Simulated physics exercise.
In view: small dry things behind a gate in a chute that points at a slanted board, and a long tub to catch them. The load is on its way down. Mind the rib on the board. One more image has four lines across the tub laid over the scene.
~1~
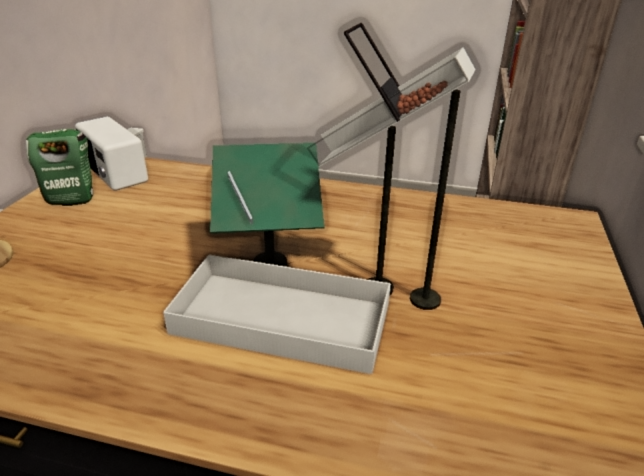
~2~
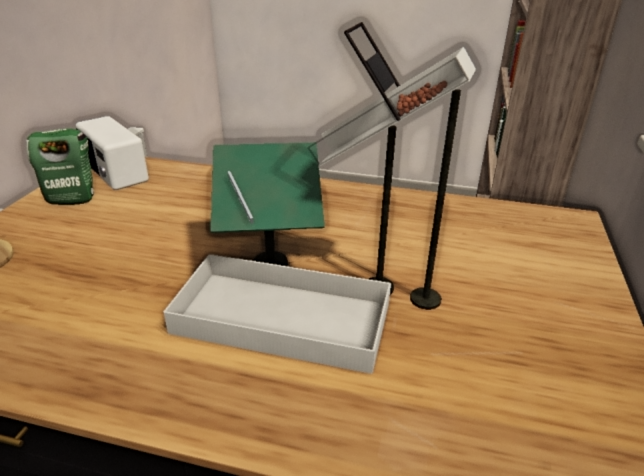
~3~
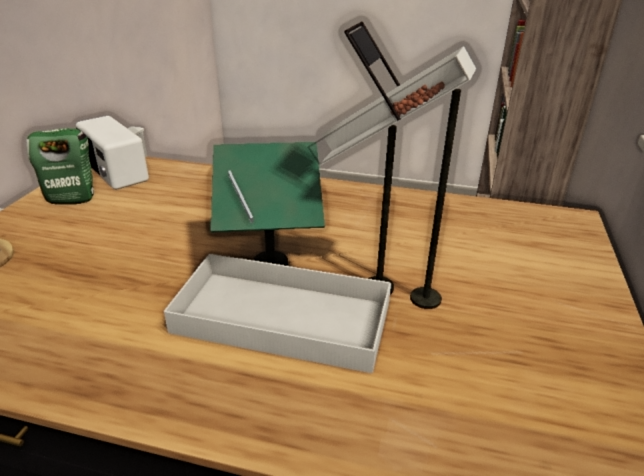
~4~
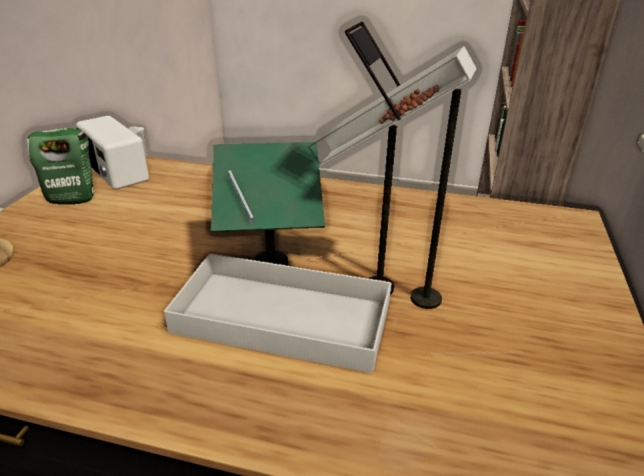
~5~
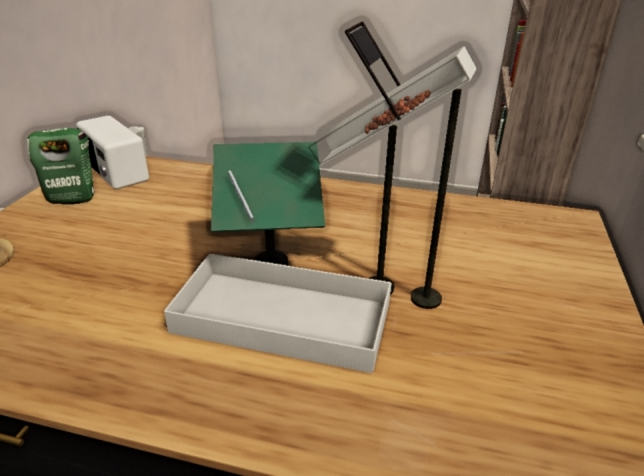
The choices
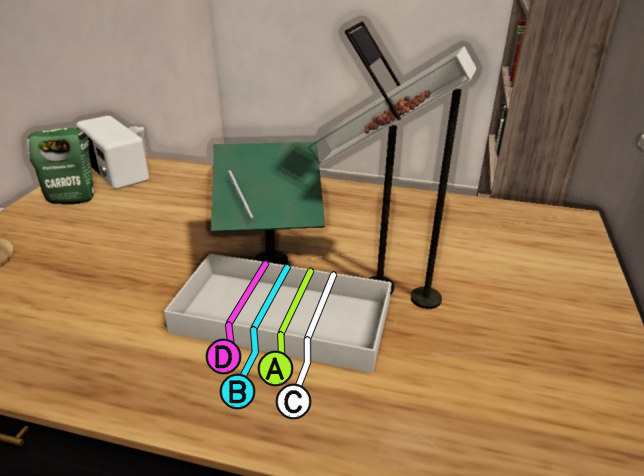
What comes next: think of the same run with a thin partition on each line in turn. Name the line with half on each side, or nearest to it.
Use line B.
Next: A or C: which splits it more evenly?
That would be A.
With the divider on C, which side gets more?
The left side.
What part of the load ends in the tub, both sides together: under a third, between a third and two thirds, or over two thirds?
It is over two thirds.
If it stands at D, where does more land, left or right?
Right.
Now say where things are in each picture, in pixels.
In the first frame, load behind the gate at (420, 100), clay pellets; lip of the chute at (326, 159), sloping fairly steeply.
In the second frame, middle of the board at (267, 184), tilted gently; middle of its low edge at (268, 229); of its high edge at (265, 143).
In the third frame, front corners of the tub at (165, 311) and (374, 351), empty; front of the load at (393, 112).
In the fourth frame, middle of the load at (409, 106); its front at (384, 119), about a quarter of the way to the lip; rib from (229, 171) to (252, 218).
In the fifth frame, middle of the load at (401, 110); its front at (368, 128), about half of the way to the lip.
On the marked copy, line A crosses the front rim at (281, 333); line B crosses the front rim at (253, 328); line C crosses the front rim at (307, 338); line D crosses the front rim at (229, 323).
Choosing A, of what is caught, most on the left of the divider, about a quarter on the right.
Choosing B, of what is caught, about half on the left of the divider, about half on the right.
Choosing C, of what is caught, nearly all on the left of the divider, a stray few on the right.
Choosing D, of what is caught, a small part on the left of the divider, most on the right.
